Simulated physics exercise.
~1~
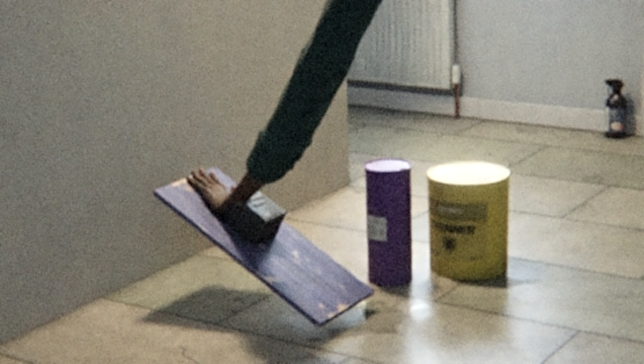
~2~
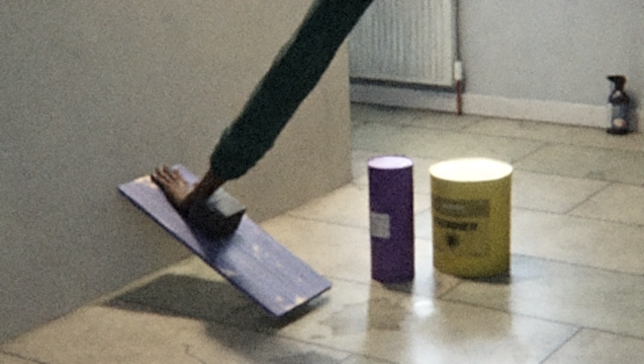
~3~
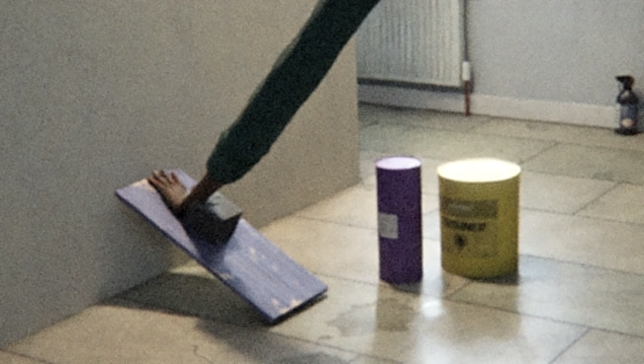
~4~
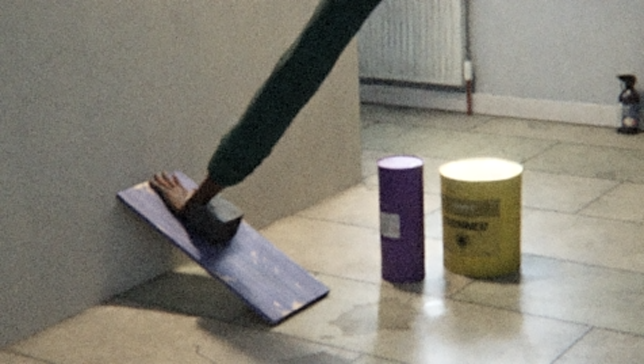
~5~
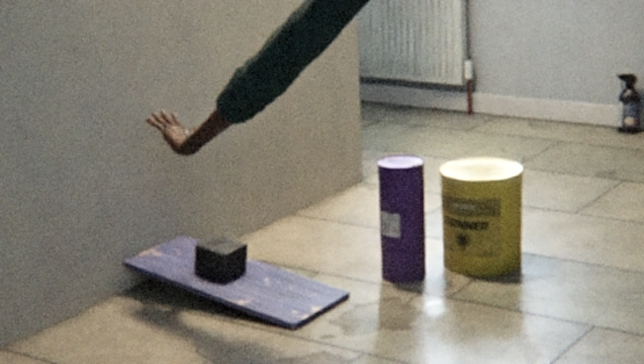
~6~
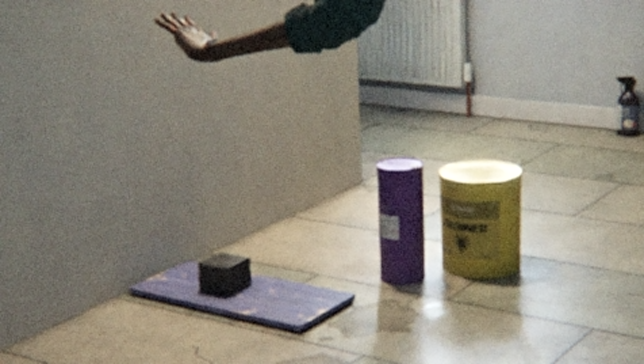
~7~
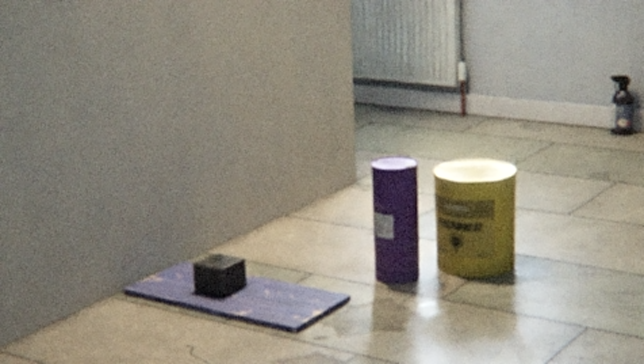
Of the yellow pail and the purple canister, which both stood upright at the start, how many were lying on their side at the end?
None of them were. The yellow pail and the purple canister were both still standing upright at the end.
A blue board with a dark block on it was moved left by a hand and leaned against a wall, but when the hand let go it slid down flat onto the floor, block still on top, while the purple canister and yellow pail stayed standing.
